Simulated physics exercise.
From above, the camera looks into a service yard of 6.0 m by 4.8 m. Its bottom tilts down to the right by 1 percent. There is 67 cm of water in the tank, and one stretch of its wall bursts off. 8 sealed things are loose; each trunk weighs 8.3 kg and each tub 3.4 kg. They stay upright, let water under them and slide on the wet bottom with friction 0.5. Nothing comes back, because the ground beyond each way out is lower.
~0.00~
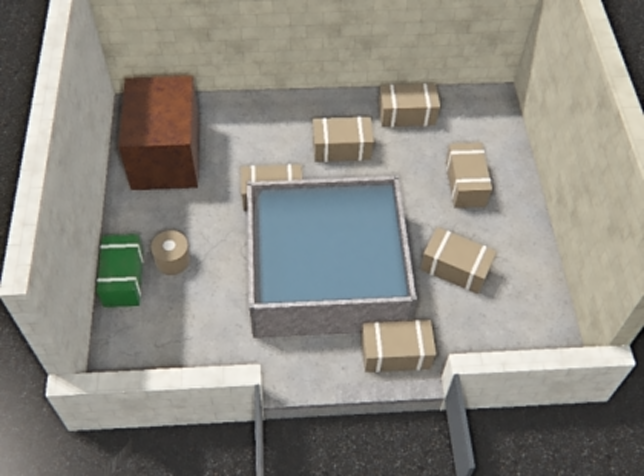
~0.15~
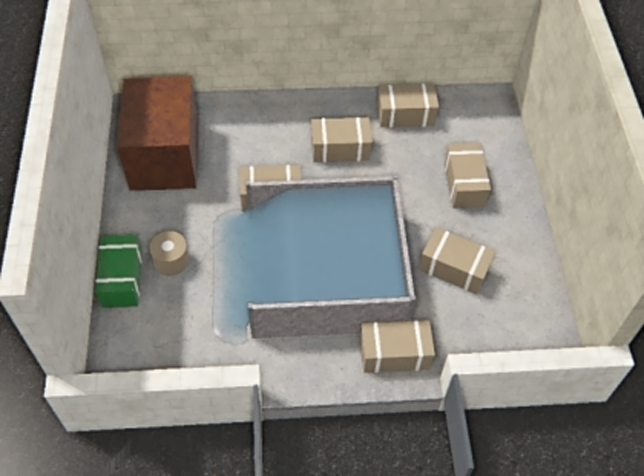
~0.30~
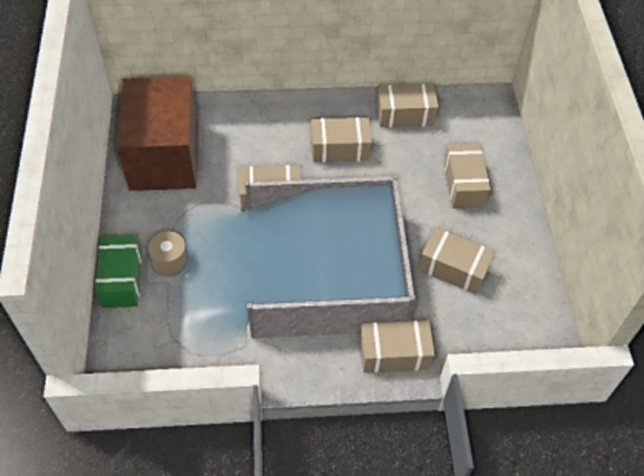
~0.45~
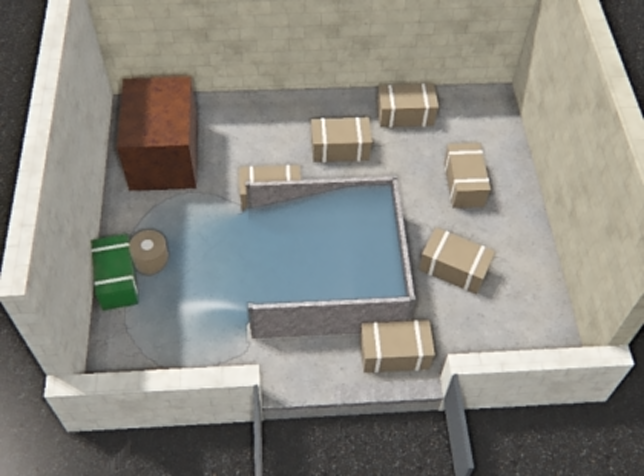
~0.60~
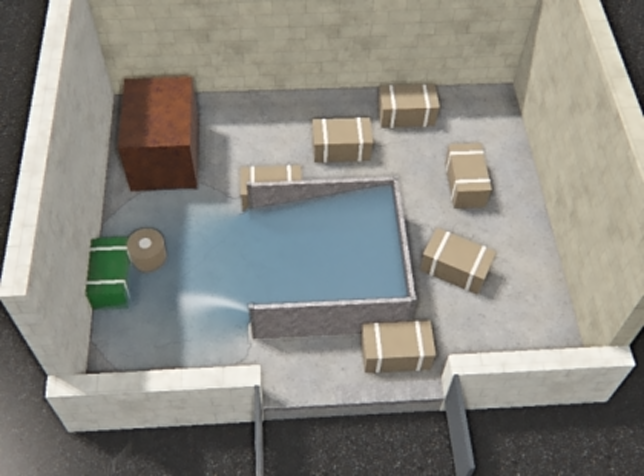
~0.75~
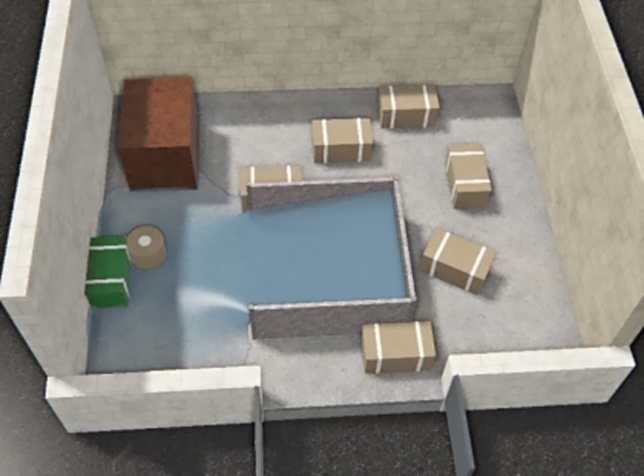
Water pours left from the tank's open side and nudges the barrel and green trunk leftward.
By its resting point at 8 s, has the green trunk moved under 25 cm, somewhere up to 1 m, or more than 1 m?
Distance: Middling.
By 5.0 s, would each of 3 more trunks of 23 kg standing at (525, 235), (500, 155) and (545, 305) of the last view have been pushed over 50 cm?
The first one ends up inside that, the second inside that, the third inside that.
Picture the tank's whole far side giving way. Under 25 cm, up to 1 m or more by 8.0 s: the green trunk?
So, for the green trunk: It is carried a long way.
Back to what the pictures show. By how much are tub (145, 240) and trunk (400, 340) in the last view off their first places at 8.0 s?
Respectively: 500 cm / 150 cm.
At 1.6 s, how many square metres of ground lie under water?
My estimate is roughly 9.5 m2.
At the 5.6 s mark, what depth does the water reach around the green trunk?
The depth there is around 10 cm.
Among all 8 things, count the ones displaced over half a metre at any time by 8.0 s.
It adds up to 8.
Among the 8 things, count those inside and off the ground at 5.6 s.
The number is 6.
After 1.6 s the green trunk is near (101, 251), 0.1 m from its start, afloat; 0 of 8 are out; 2 afloat.
After 3.6 s the green trunk is near (126, 252), 0.1 m from its start, afloat; 0 of 8 are out; 2 afloat.
After 5.6 s the green trunk is near (158, 245), 0.5 m from its start, afloat; 0 of 8 are out; 6 afloat.
After 8.0 s the green trunk is near (163, 224), 0.8 m from its start, afloat; 0 of 8 are out; 8 afloat.
